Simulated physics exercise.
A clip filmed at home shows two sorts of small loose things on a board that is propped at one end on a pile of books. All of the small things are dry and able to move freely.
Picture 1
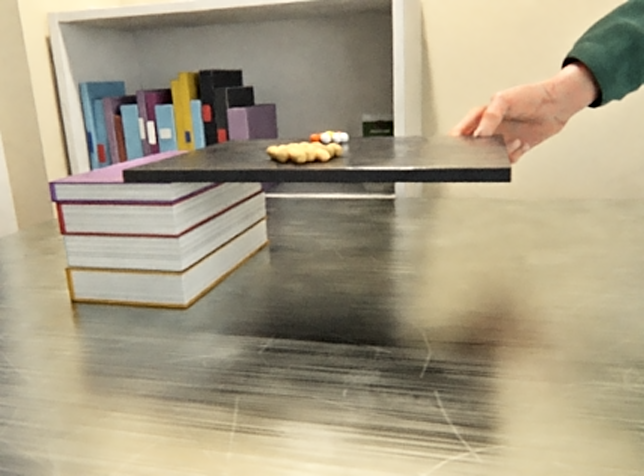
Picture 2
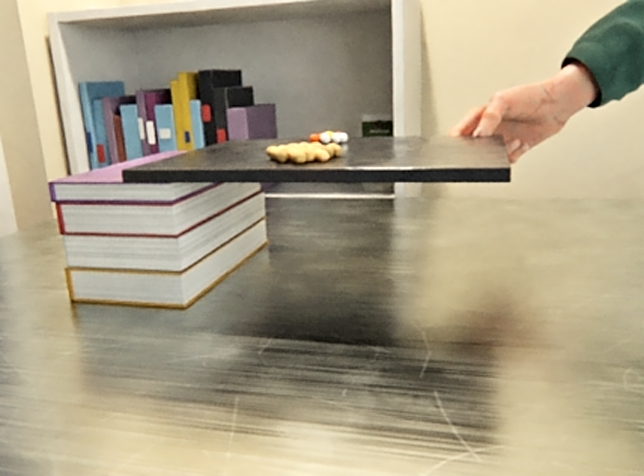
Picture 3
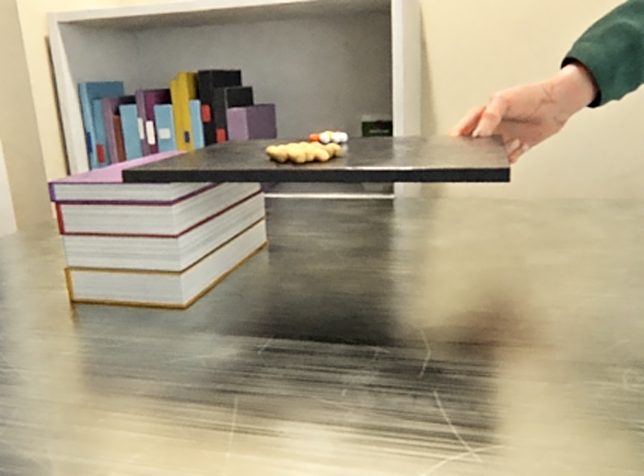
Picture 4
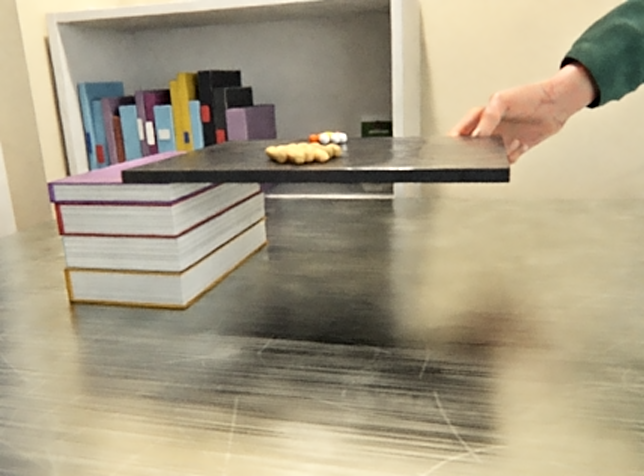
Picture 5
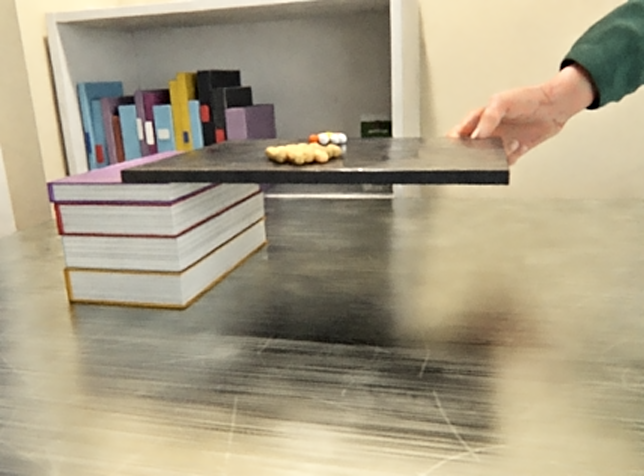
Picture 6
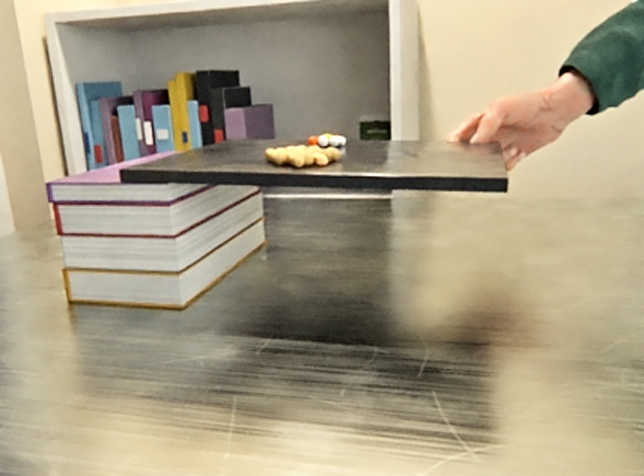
The clip opens on a dark board resting at its left end on a stack of thick books, its right end held level by a hand in a green sleeve, with two small clusters of little rounded things on top. The hand then lowers the right end very slightly, while both clusters stay in place.
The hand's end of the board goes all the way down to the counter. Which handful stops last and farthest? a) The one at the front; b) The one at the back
b, the one at the back.
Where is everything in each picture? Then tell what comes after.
The first frame shows held end of the board (498, 173), level; book pile (171, 172), nearly half as high as the board is long; front handful (302, 153), some dried chickpeas; back handful (333, 138), a few round plastic beads.
The second frame shows held end of the board (497, 173), level; back handful (332, 138).
The third frame shows held end of the board (497, 173), level; front handful (301, 153).
The fourth frame shows held end of the board (496, 174), level; back handful (331, 138).
The fifth frame shows held end of the board (496, 176), level; front handful (300, 154).
The sixth frame shows held end of the board (495, 183), down by 2°; book pile (168, 173); front handful (300, 156), not moving; back handful (330, 141), not moving.
Then, 0.36 s later than the last frame, board sloping at 12°; front handful every one still on the board; back handful every one still on the board.
Then, 0.75 s later than the last frame, board sloping at 24°; front handful every one still on the board; back handful mostly at the foot of the board.
Then, 1.21 s later than the last frame, board resting at 25°; front handful mostly up to a board's length out; back handful mostly one to two board lengths out.
When it is over, board resting at 25°; front handful mostly up to a board's length out; back handful mostly more than two board lengths out, roughly a third gone off the counter; the back handful has gone farther.
